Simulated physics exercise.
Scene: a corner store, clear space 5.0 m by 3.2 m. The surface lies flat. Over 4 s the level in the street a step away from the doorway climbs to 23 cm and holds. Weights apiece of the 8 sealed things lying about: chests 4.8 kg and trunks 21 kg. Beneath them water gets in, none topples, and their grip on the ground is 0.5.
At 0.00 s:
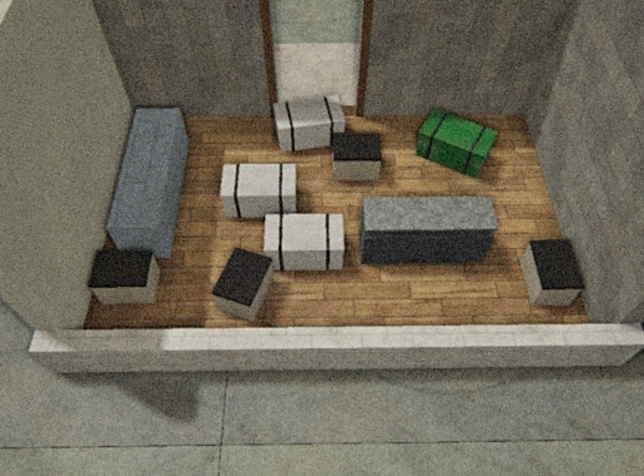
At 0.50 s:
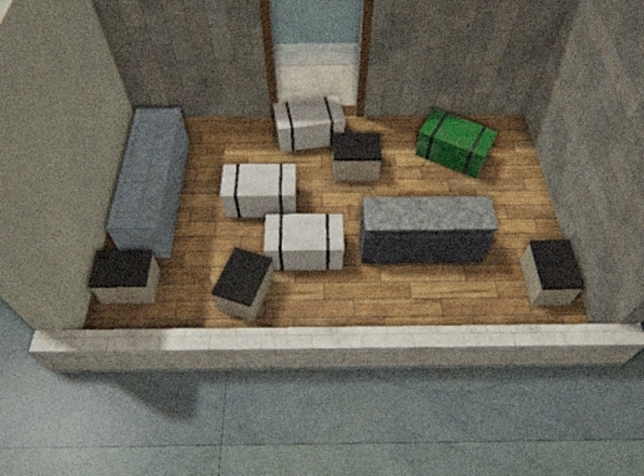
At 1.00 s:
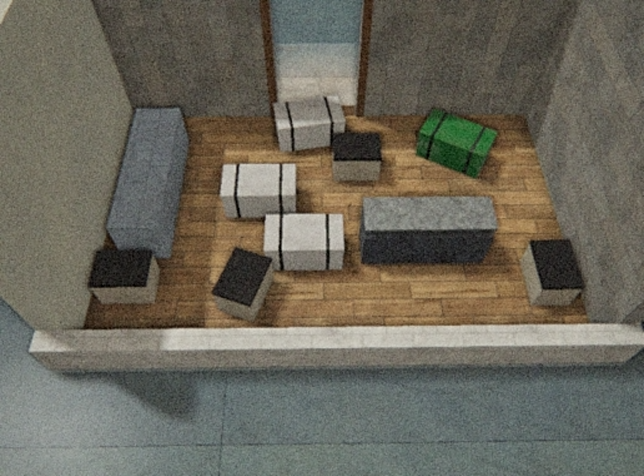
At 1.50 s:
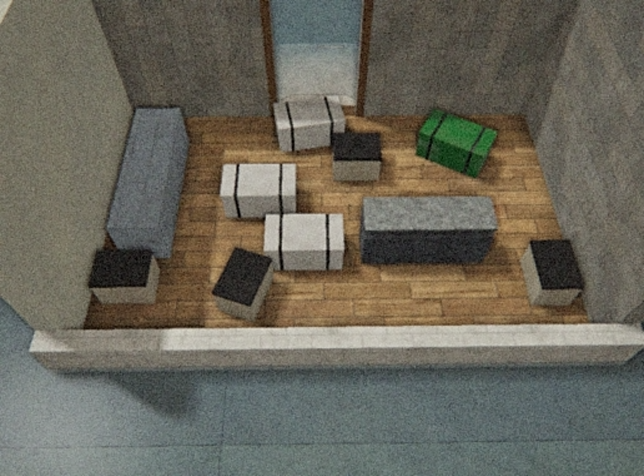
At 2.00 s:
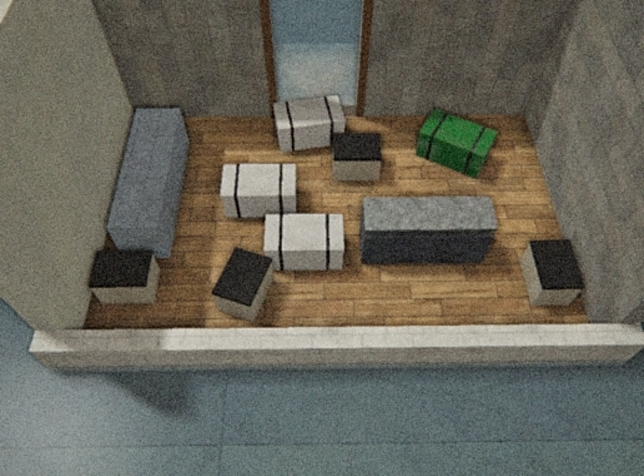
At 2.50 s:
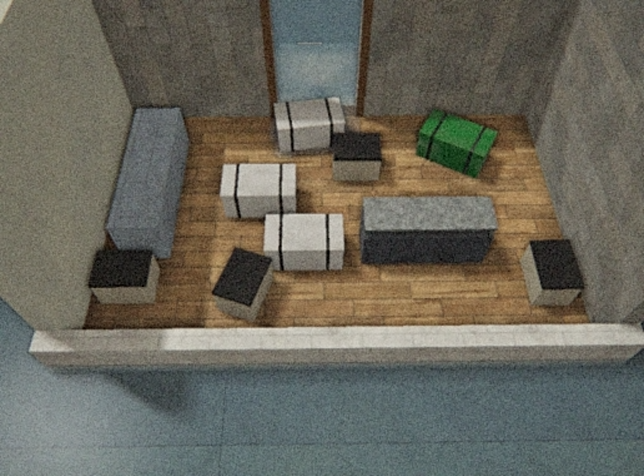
The clip shows a small store with a wooden floor, holding a green trunk, pale strapped trunks, dark-topped boxes and long grey chests. Nothing inside visibly moves, while the grey ground outside and beyond the doorway turns bluish.
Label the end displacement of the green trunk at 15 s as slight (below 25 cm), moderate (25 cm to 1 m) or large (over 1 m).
Moderate.
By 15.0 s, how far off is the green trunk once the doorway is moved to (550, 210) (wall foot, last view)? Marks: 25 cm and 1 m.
Green trunk: Long trip.
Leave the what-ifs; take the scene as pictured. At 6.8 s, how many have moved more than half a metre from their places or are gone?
Count: 4.
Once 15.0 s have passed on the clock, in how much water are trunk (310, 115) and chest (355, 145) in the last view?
I'd put it at 11 cm and 10 cm respectively.
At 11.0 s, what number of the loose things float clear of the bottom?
Tally: 8 of them.
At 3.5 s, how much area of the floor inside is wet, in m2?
My estimate is roughly 2.5 m2.
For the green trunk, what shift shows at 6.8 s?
Around 0 centimetres.
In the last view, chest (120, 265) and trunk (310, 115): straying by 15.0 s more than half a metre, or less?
Well, one by one it's not bigger, then bigger.
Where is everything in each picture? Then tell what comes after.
The first frame shows the green trunk at (459, 132) rests on the ground; water covers 0.0 m2; 0 of 8 have shifted.
The second frame shows the green trunk at (459, 132), on the bottom; 0.0 m2 under water; 0 of 8 have shifted.
The third frame shows the green trunk at (459, 132) rests on the ground; 0.0 m2 under water; 0 of 8 have shifted.
The fourth frame shows the green trunk at (459, 132) rests on the ground; 0.0 m2 under water; 0 of 8 have shifted.
The fifth frame shows the green trunk at (459, 132), on the bottom; water covers 0.0 m2; 0 of 8 have shifted.
The sixth frame shows the green trunk at (459, 132), on the bottom; 0.2 m2 under water; 0 of 8 have shifted.
After 3.5 s the green trunk is near (459, 132), 0.0 m from its start, aground; 0 afloat.
After 6.8 s the green trunk is near (459, 132), 0.0 m from its start, aground; 3 afloat.
After 11.0 s the green trunk is near (446, 128), 0.2 m from its start, afloat; 8 afloat.
After 15.0 s the green trunk is near (446, 174), 0.7 m from its start, afloat; 8 afloat.
